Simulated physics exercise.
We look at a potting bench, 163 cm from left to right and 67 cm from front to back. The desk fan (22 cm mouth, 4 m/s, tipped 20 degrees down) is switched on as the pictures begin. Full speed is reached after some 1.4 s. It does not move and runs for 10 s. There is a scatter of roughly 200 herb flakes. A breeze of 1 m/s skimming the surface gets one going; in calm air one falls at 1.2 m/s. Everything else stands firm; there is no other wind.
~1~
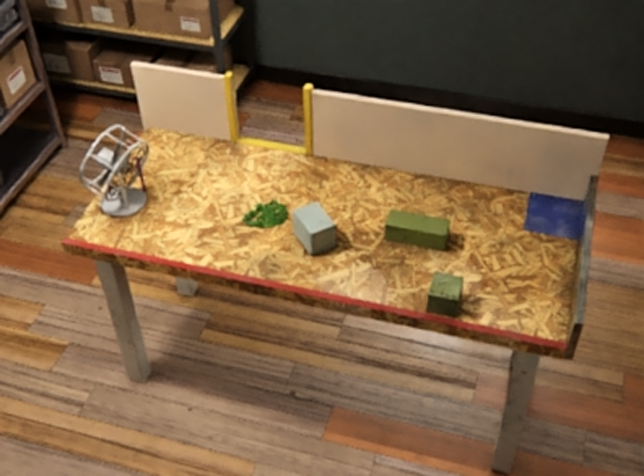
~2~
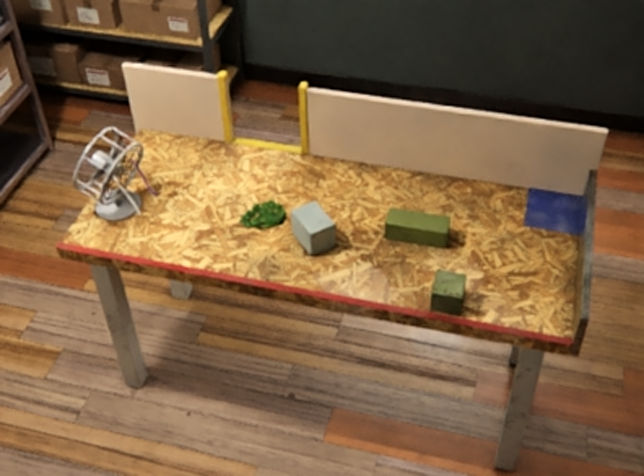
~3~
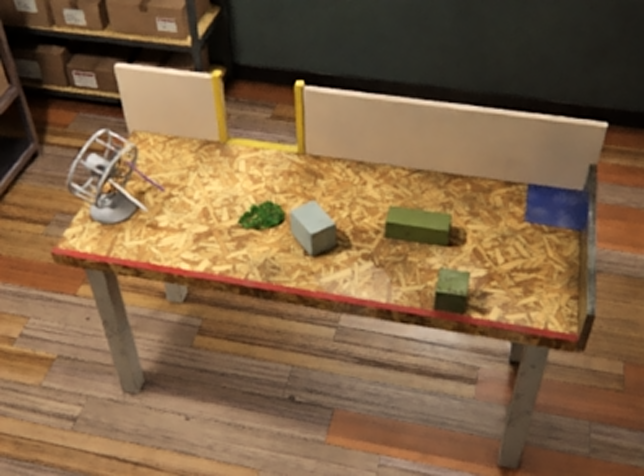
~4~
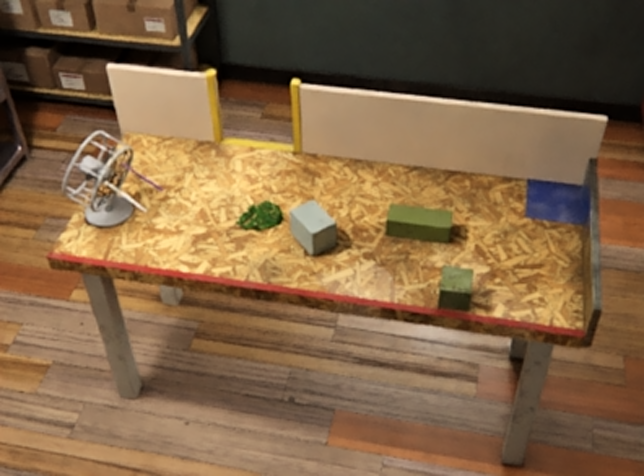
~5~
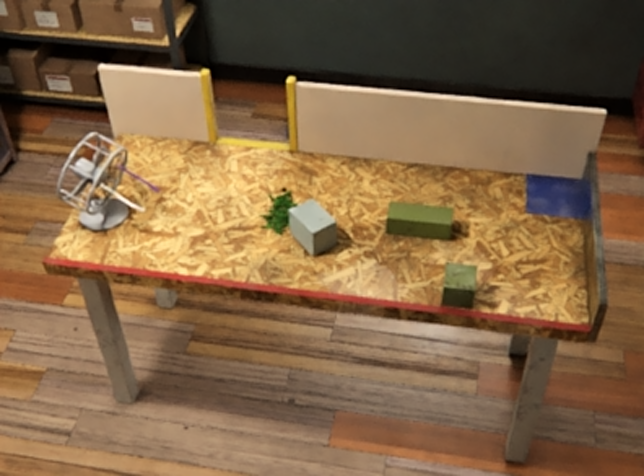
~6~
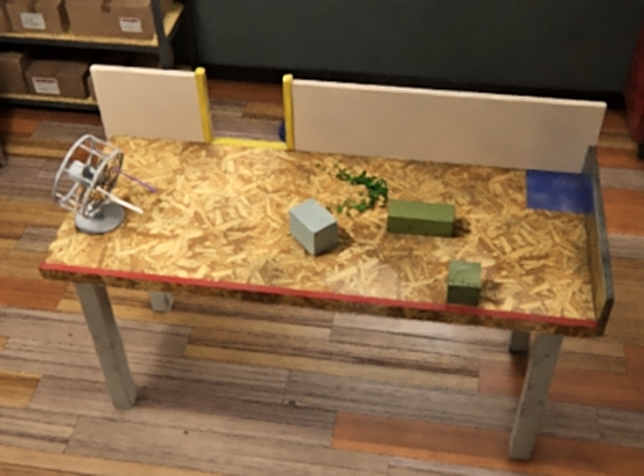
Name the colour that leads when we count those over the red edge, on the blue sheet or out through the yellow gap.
The biggest group is at the blue one.
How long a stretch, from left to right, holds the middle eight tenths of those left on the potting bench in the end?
About 20 cm.
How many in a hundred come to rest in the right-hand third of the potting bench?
Near 80 %.
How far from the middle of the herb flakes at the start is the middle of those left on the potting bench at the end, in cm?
Roughly 100 cm.
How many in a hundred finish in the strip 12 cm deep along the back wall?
Some 70 per cent.
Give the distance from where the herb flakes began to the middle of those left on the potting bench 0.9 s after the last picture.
About 95 cm.
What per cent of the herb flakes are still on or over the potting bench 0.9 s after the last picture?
Near 100 %.
Then, 0.9 s after the last picture, 0 % are out through the yellow gap, 43 % on the blue sheet and 0 % over the red edge; the middle of those still in play is near (548, 174); 4 % have settled or left.
Then, 2.1 s after the last picture, 0 % are out through the yellow gap, 65 % on the blue sheet and 13 % over the red edge; the middle of those still in play is near (566, 174); 30 % have settled or left.
Then, 4.4 s after the last picture, 0 % are out through the yellow gap, 68 % on the blue sheet and 14 % over the red edge; the middle of those still in play is near (562, 174); 46 % have settled or left.
Then, 8.9 s after the last picture, at the end, 0 % are out through the yellow gap, 67 % on the blue sheet and 16 % over the red edge; the middle of those still in play is near (559, 172).
